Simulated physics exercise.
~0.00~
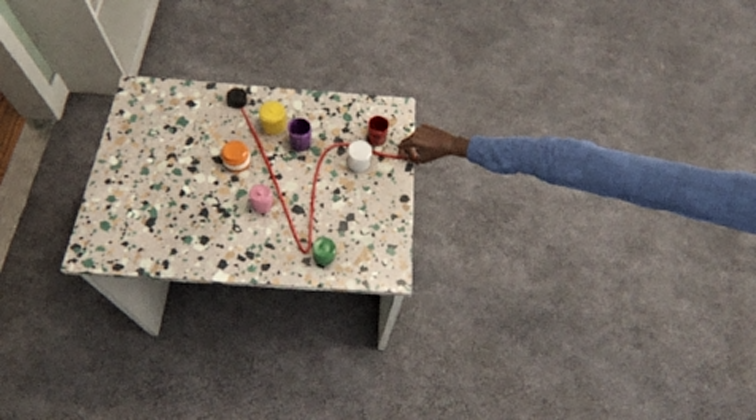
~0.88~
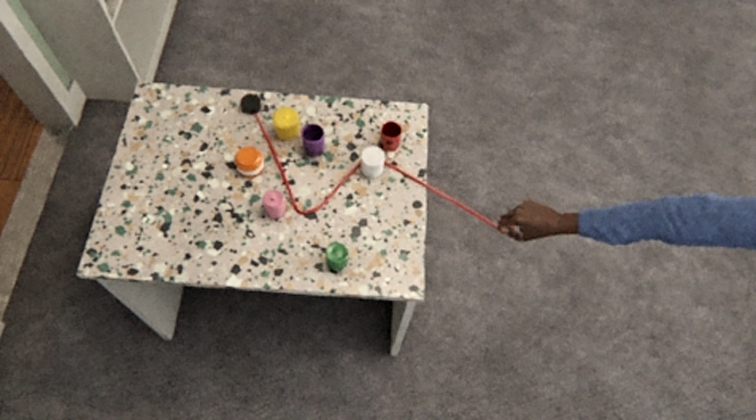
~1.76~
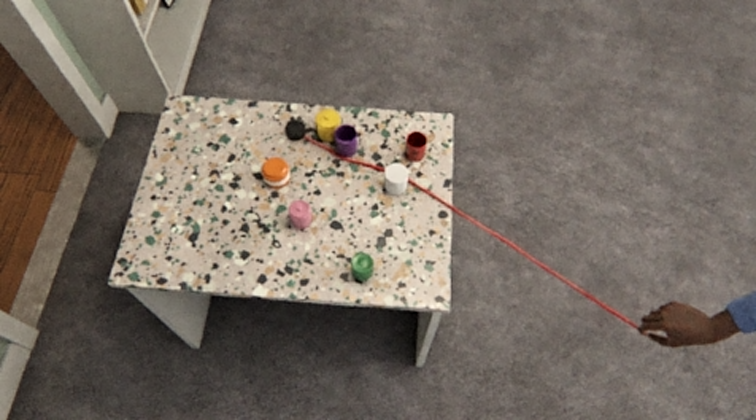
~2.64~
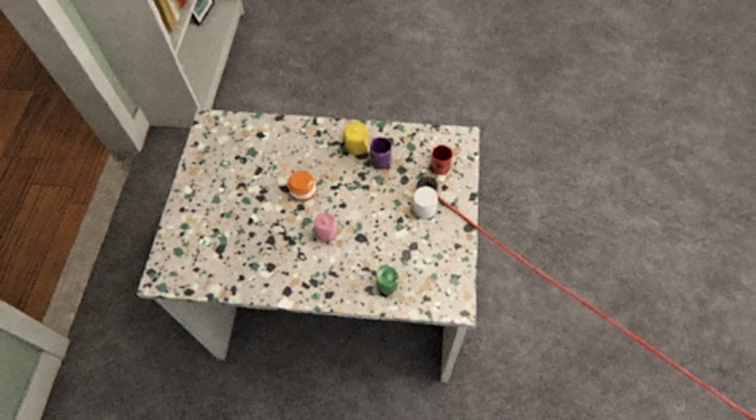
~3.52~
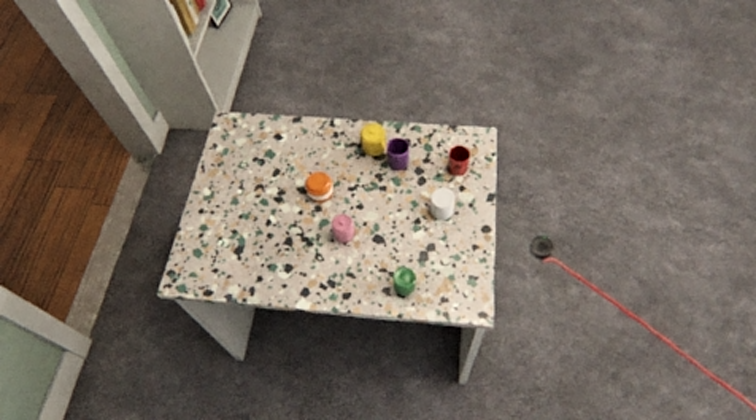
An arm in a blue sleeve reaches in from the right, holding a red lead that lies loosely across a pale speckled desk on grey carpet, seen from above. The lead runs to a small black reel at the far edge, near a yellow pot and purple mug, with orange, pink, green, white and red containers around them. The hand pulls away rightward, drawing the lead straight. The reel slides across, nudging the yellow pot and purple mug aside, then shifts the white tub toward the near side. Finally it clears the right edge, leaving all seven containers upright.
